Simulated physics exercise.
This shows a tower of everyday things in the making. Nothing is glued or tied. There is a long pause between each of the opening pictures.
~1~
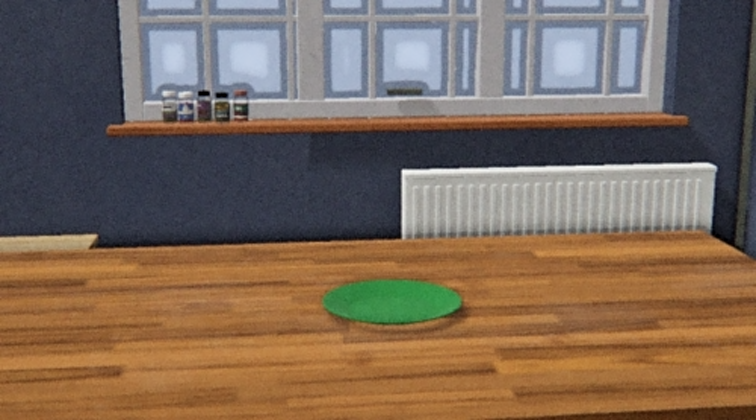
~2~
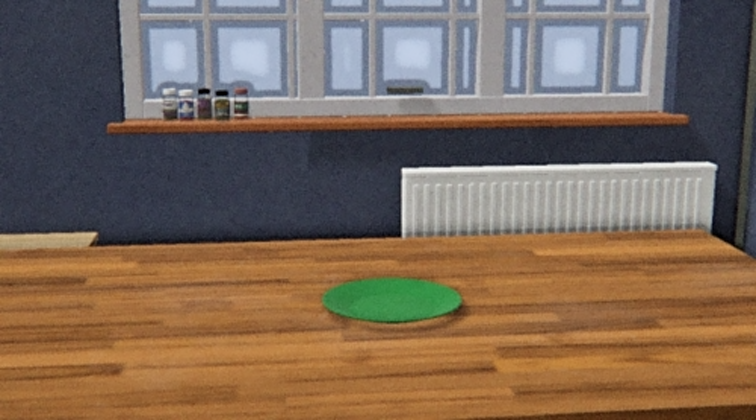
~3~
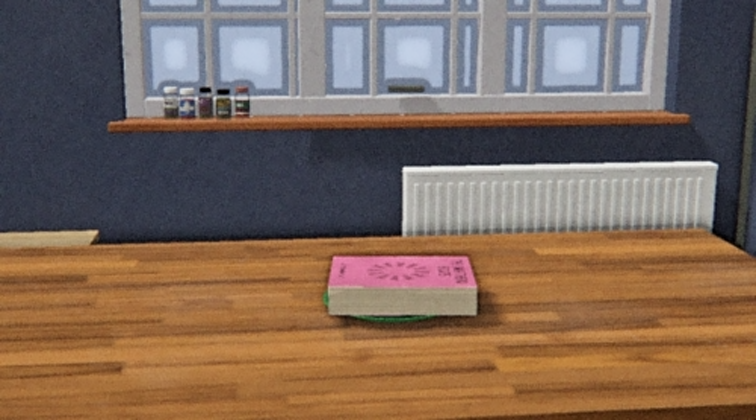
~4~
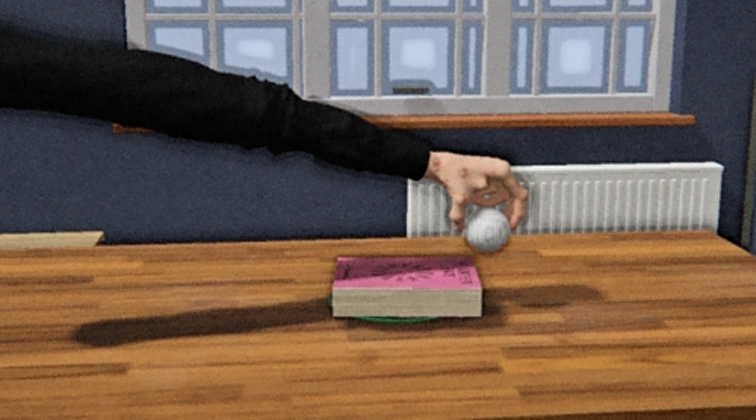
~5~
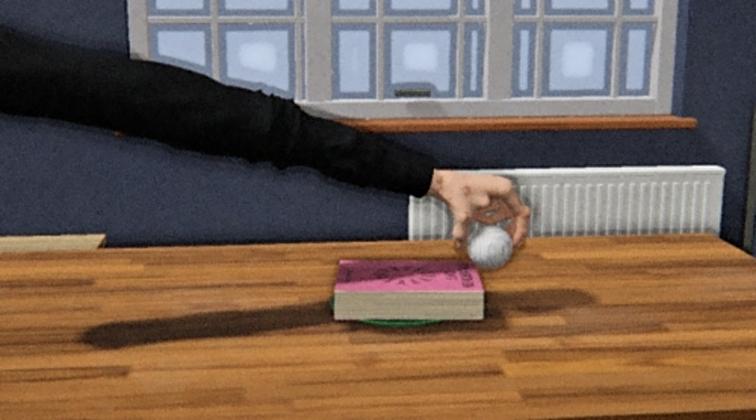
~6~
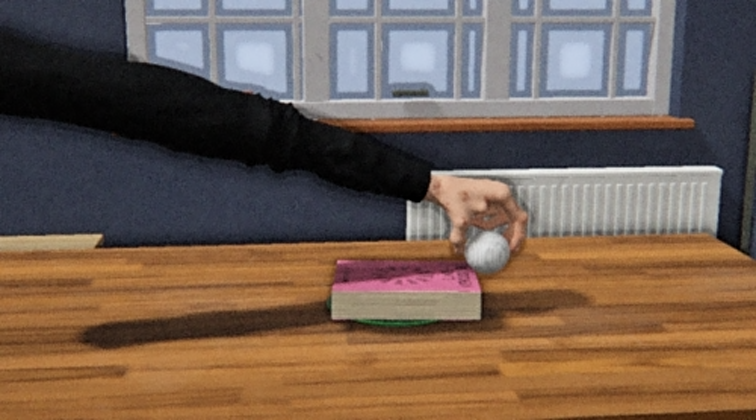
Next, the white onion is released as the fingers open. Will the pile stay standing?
The pile fails.
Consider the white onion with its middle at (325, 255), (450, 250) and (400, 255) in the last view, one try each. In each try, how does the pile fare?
Case one: It topples; case two: It stands firm; case three: It stands firm.
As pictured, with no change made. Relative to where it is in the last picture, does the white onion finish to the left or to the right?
Looks like it moves off to the right.
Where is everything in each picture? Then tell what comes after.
The last thing is not in view yet; green plate (392, 306), in the first picture.
The last thing is not in view yet; green plate (392, 304), in the second picture.
The last thing is not in view yet, in the third picture.
Still above its spot; white onion (487, 229), in the fourth picture.
Still above its spot; white onion (490, 246), in the fifth picture.
Set down, still held; white onion (487, 251), in the sixth picture.
Then, 0.20 s after the last picture, white onion now fallen.
Then, 0.30 s after the last picture, things are still on the move.
At rest, fallen, white onion; the other 2 in place. Seen from the same camera at the end, white onion near (514, 292). The pile gives way.
